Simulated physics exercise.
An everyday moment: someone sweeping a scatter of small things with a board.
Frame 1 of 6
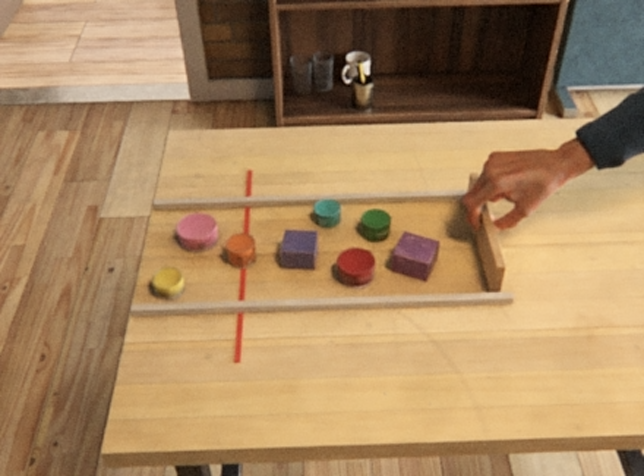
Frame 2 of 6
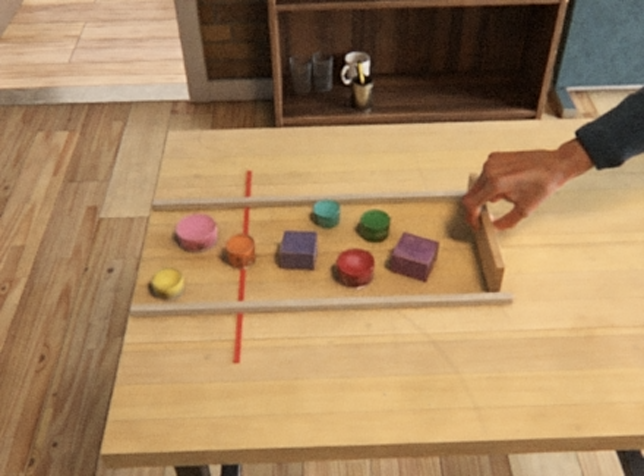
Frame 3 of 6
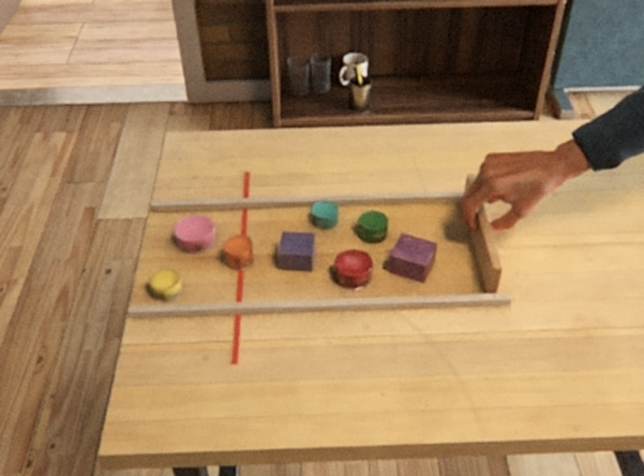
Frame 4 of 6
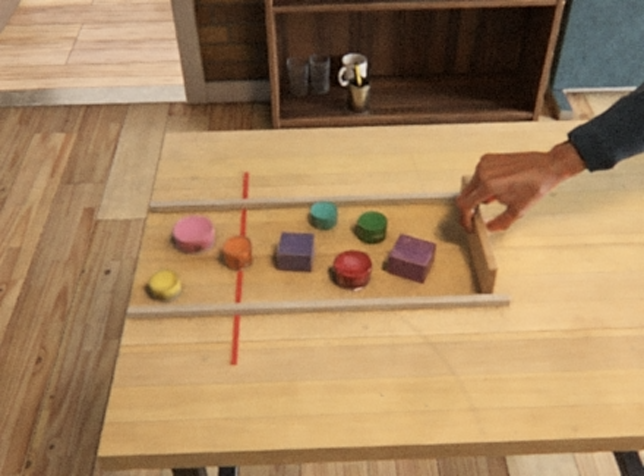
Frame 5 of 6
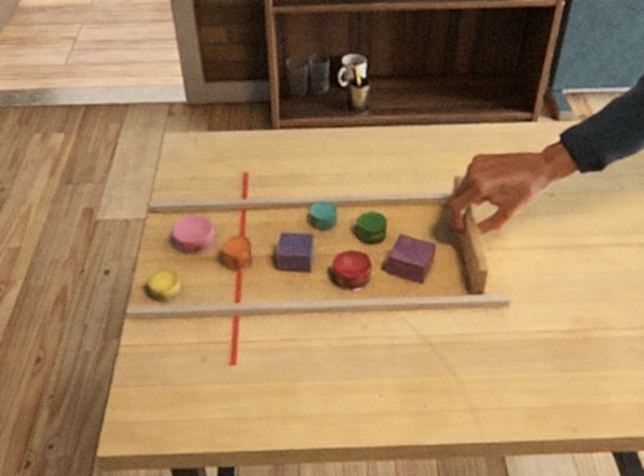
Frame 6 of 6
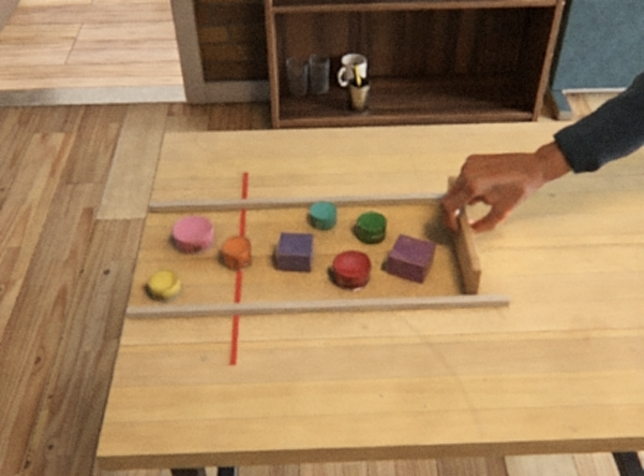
A hand gripping an upright wooden board stays nearly still at first, at the right end of a railed strip on a table. Then it slides the board slightly left toward the scattered colourful tubs and purple blocks, which stay in place around the red tape line.
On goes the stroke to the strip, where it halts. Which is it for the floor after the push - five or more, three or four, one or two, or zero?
I expect the edge to claim none.
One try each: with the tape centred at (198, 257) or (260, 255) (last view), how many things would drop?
Down on the floor: 2 and 0.
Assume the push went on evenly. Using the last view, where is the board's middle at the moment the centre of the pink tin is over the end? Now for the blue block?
(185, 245) and (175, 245), roughly.
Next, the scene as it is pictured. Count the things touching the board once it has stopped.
Number in contact with it: 3.
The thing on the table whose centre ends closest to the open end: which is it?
Closest in the end is the yellow tin.
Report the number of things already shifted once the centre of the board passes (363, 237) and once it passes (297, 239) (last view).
That makes 4 at the first spot and 6 at the second.
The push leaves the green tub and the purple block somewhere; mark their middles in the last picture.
I'd put one at around (227, 233) and the other at around (219, 272).
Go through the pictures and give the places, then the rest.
In the first frame, yellow tin (169, 284); pink tin (198, 233); orange pot (241, 251); board (484, 231); tape (245, 253).
In the second frame, pink tin (197, 233); board (484, 231).
In the third frame, orange pot (239, 253); purple block (413, 258).
In the fourth frame, yellow tin (165, 286); turquoise tub (324, 216).
In the fifth frame, pink tin (194, 235); green tub (372, 228).
In the sixth frame, yellow tin (164, 286); pink tin (194, 235); orange pot (237, 254); board (462, 234); tape (241, 256).
Soon after, none off yet; yellow tin at rest near (164, 286); pink tin at rest near (194, 235); orange pot at rest near (237, 254).
Then, none off yet; yellow tin at rest near (164, 286); pink tin at rest near (194, 235); orange pot moved about its own width near (213, 257).
At rest, the number that fall off is zero.
